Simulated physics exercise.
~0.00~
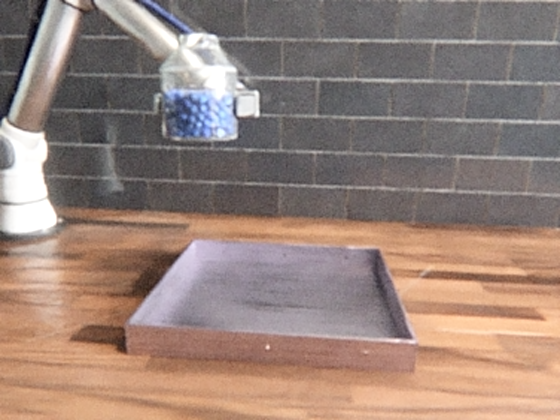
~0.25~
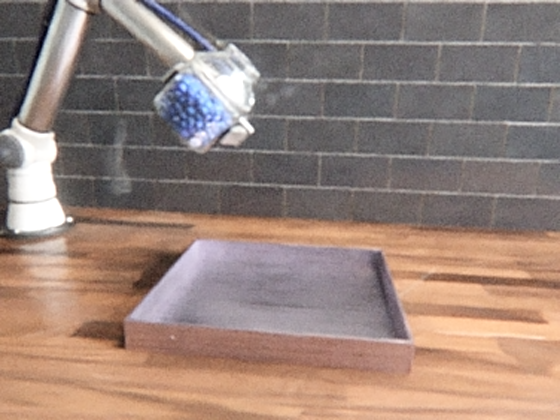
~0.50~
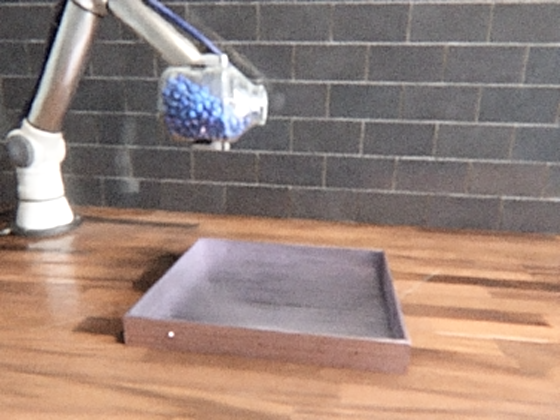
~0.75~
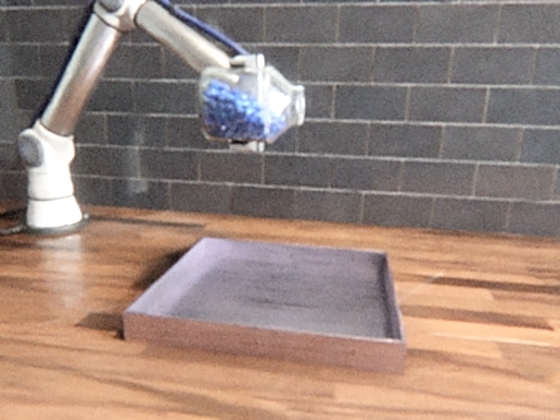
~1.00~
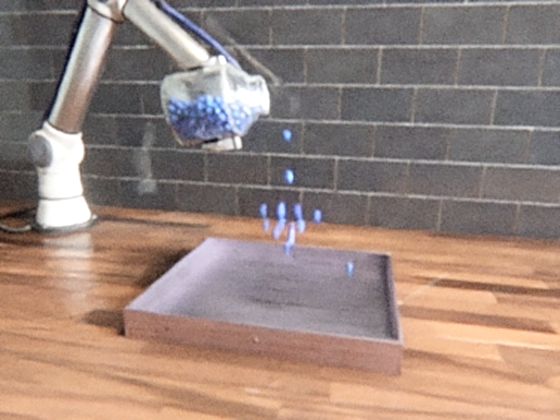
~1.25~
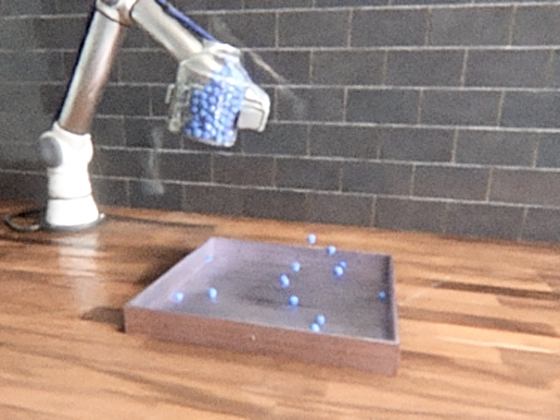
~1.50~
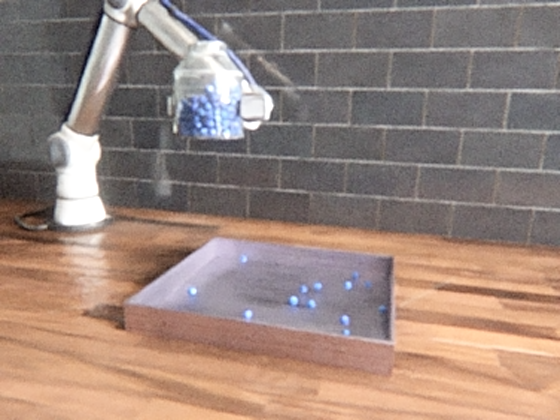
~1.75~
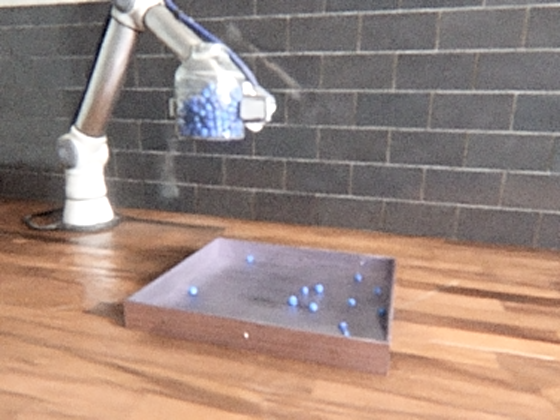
Robot arm tipping a clear jar of blue beads on its side, spilling a few into a tray, then righting it still well filled.
